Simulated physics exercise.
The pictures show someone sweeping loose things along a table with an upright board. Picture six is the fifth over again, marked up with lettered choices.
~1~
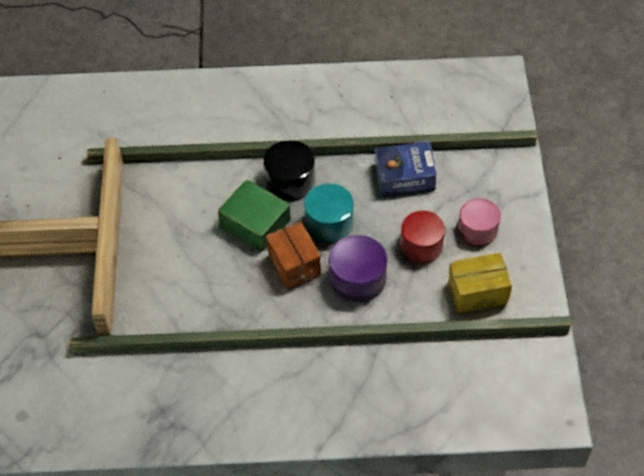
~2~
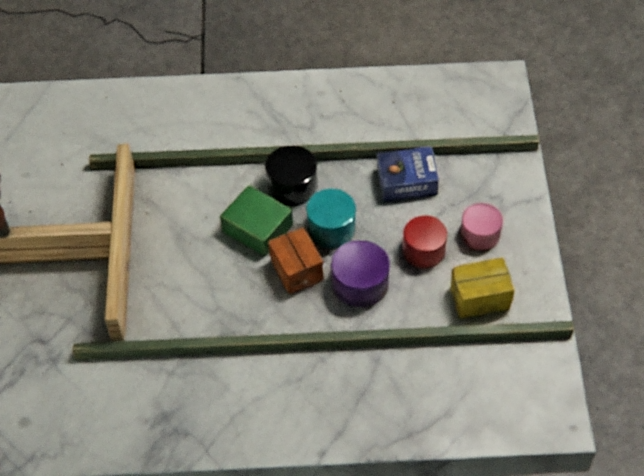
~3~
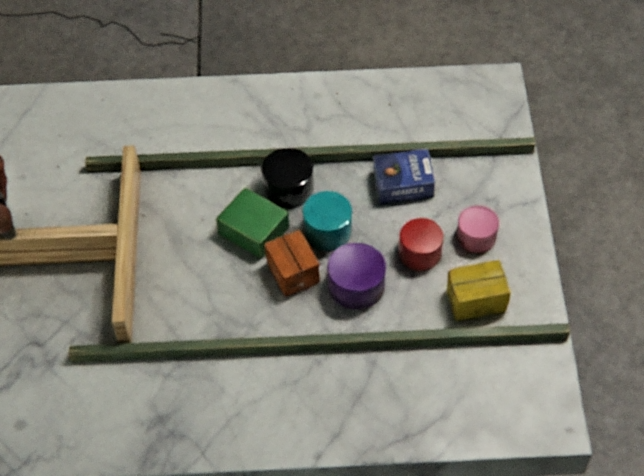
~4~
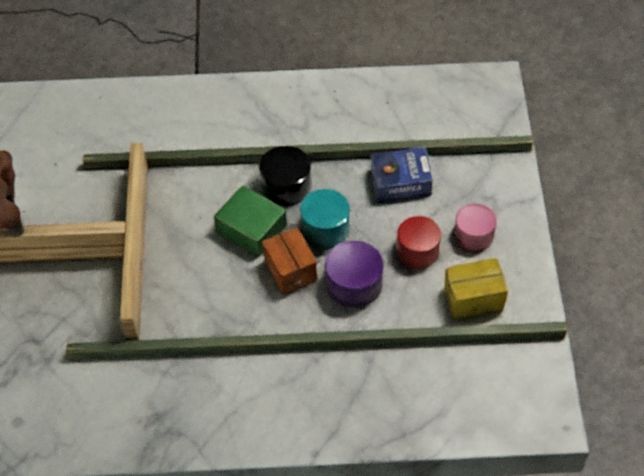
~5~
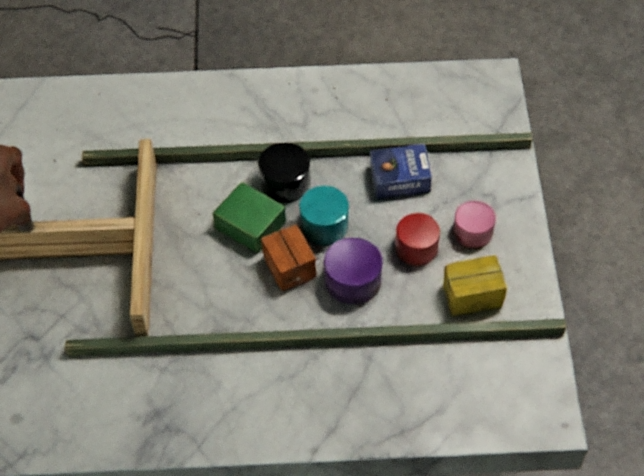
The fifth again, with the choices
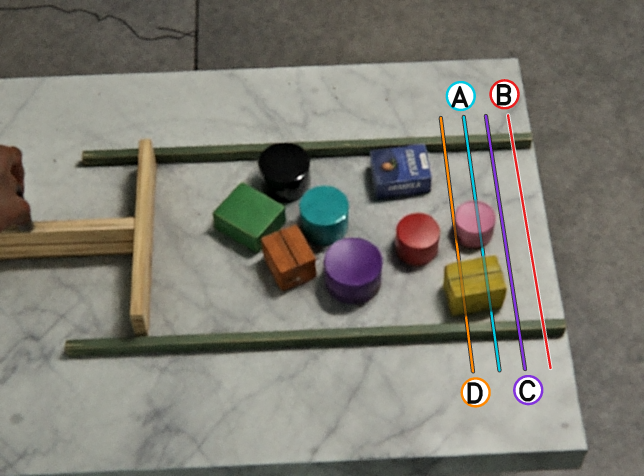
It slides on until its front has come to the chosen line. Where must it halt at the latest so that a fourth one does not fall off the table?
D is the last line within the limit.
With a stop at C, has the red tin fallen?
Yes.
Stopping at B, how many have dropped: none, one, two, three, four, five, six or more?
Six or more.
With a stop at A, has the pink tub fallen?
Yes.
On the marked copy, A at (480, 235); B at (528, 233); C at (504, 234); D at (456, 236).
With D. Early on, board (254, 218); orange box (293, 261); turquoise pot (343, 215).
Further on, board (366, 213); pink tub (496, 213); yellow box (502, 296).
At the end, board (453, 209); yellow box over the edge; pink tub over the edge; three fallen.
As for the rest, A drops five; B drops eight; C drops six.
